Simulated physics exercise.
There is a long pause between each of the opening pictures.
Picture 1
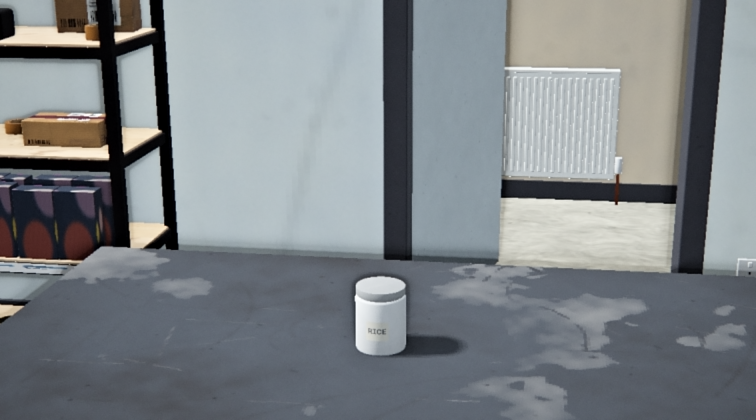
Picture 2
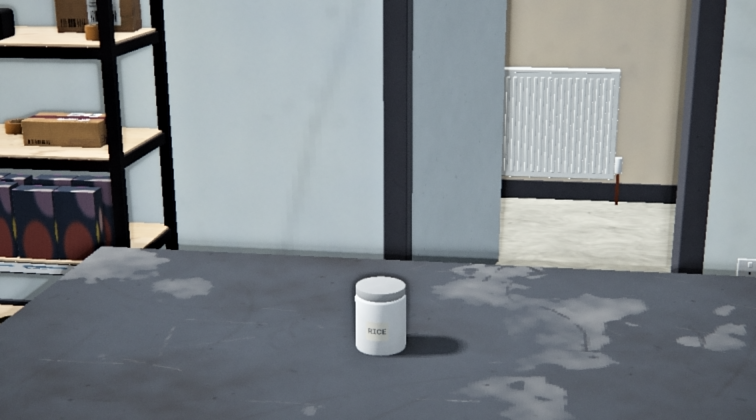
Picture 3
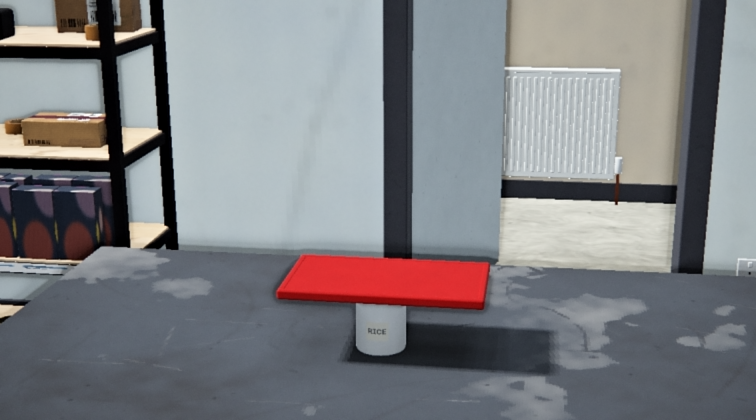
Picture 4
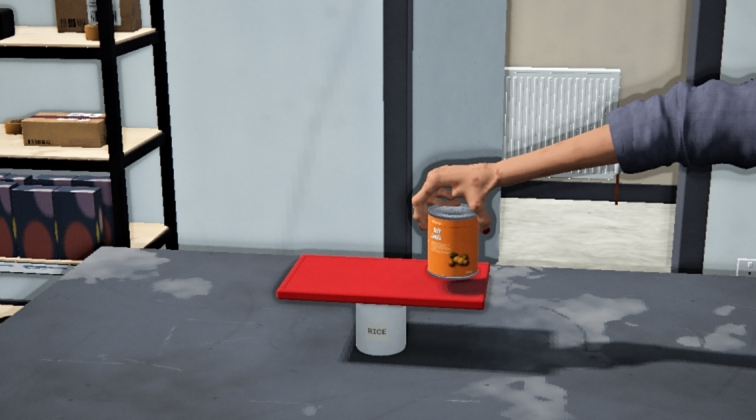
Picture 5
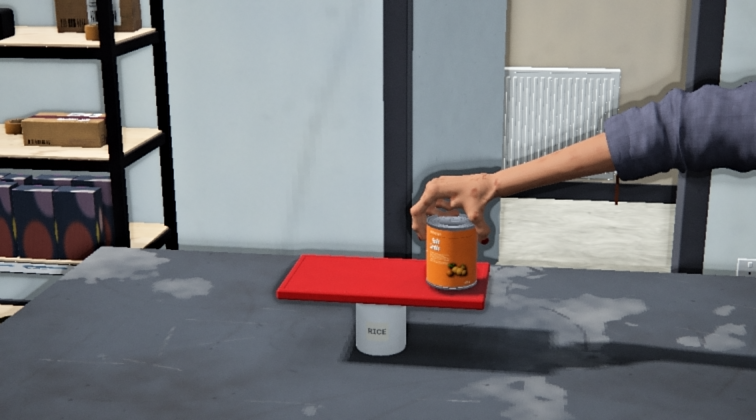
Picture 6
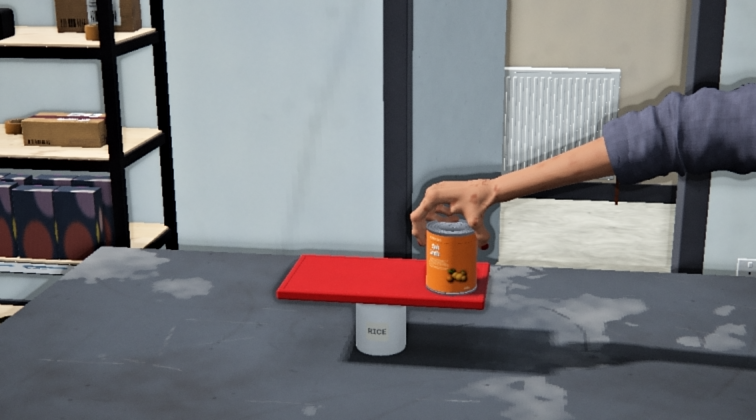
A red board appears atop a white jar, and a hand lowers an orange tin onto its right side.
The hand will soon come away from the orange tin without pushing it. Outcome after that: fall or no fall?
Fall.
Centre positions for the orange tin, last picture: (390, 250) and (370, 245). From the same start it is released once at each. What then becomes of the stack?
Try one: The stack remains standing; try two: The stack remains standing.
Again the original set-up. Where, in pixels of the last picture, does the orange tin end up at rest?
Near (553, 370).
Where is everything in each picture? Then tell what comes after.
In the first picture, the last thing is not in view yet; white jar (381, 316).
In the second picture, the last thing is not in view yet; white jar (381, 316).
In the third picture, the last thing is not in view yet; white jar (381, 316).
In the fourth picture, still above its spot; orange tin (453, 241); white jar (381, 316).
In the fifth picture, still above its spot; orange tin (452, 251); white jar (381, 316).
In the sixth picture, in place under the hand; orange tin (452, 257); white jar (381, 316).
Then, 0.30 s on from there, orange tin now fallen; red lid turned 42° from how it was put.
Then, 0.50 s on from there, red lid turned 48° from how it was put.
Then, 1.00 s on from there, red lid now fallen.
In the end, fallen, red lid and orange tin; white jar unmoved. At the end, from the last picture's camera, orange tin near (553, 370). The stack comes apart.
